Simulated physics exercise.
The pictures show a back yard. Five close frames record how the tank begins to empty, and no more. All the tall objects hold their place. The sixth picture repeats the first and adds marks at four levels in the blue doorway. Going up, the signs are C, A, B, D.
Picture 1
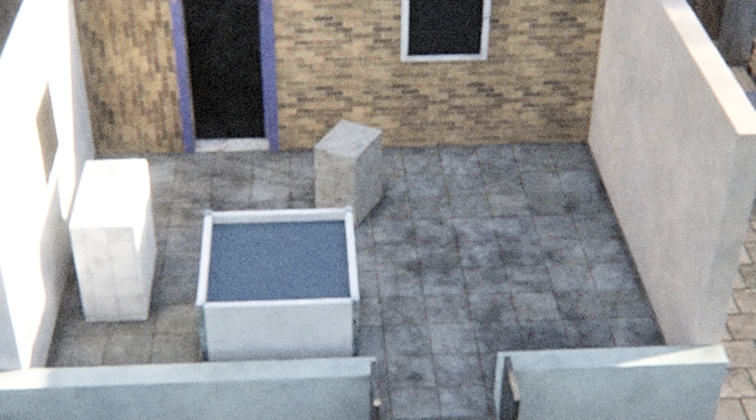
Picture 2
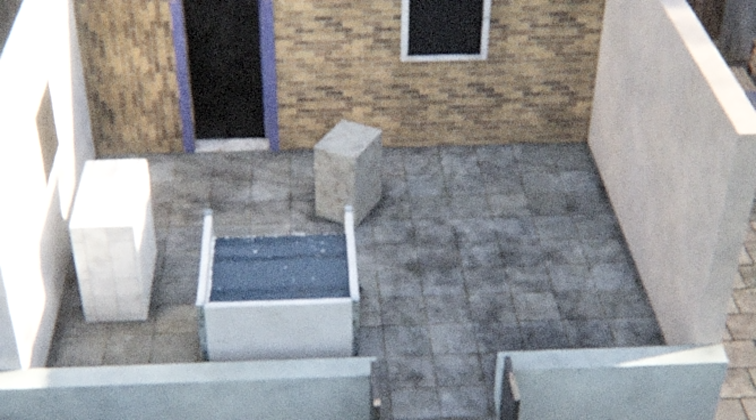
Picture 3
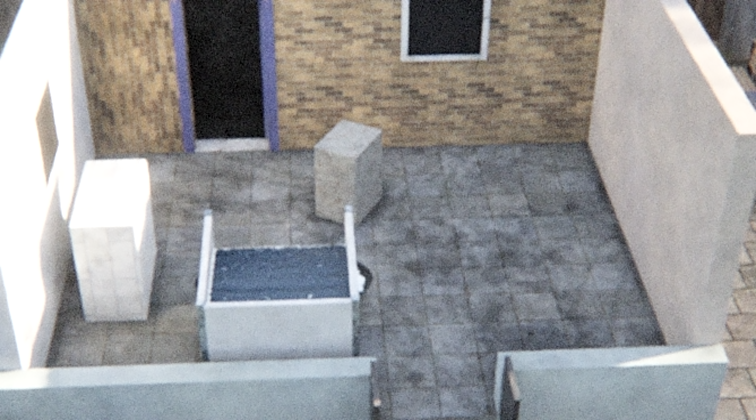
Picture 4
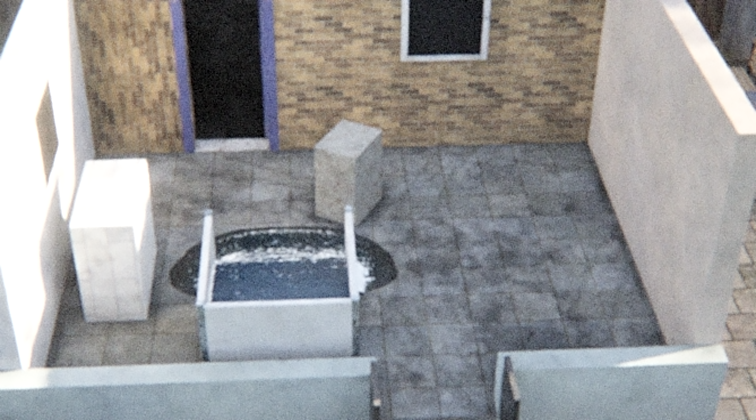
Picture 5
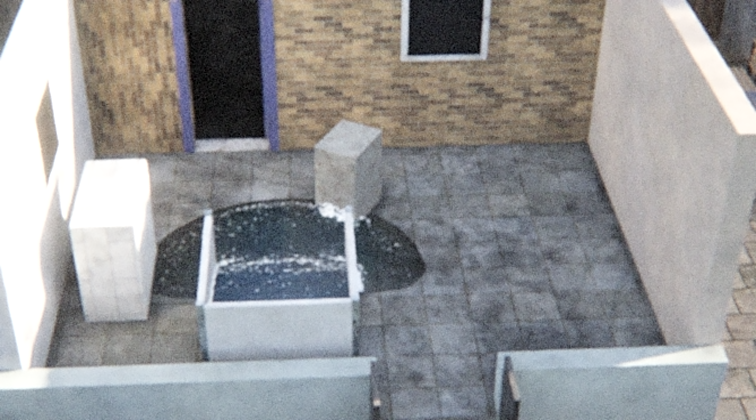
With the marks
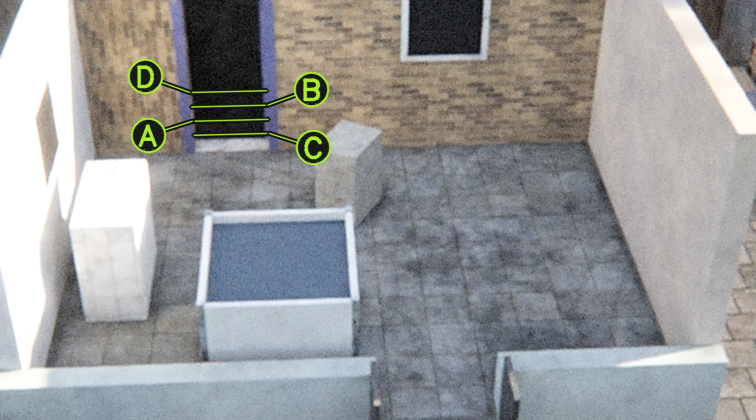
A paved back yard, seen from above and in front, has a tan brick wall with a blue-framed doorway and a white-framed window at the back, and pale walls at both sides. A white tank of dark blue water sits left of centre, between a tall white block and a grey block behind. The tank's back side goes, and water spreads backward and sideways over the paving, reaching the grey block.
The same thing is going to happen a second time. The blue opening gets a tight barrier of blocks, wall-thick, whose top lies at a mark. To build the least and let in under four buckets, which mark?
Height A.
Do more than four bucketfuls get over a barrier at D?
No, that is safe.
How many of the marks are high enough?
Three of the four.
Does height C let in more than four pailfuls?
Yes, it does.
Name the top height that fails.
Height C.
In lime, A at (230, 120); B at (229, 106); C at (231, 134); D at (228, 91); from the bottom up C, A, B, D.
With A, a bucket or two gets in.
With B, nothing gets over.
With C, about 12 bucketfuls get in.
With D, nothing gets over.
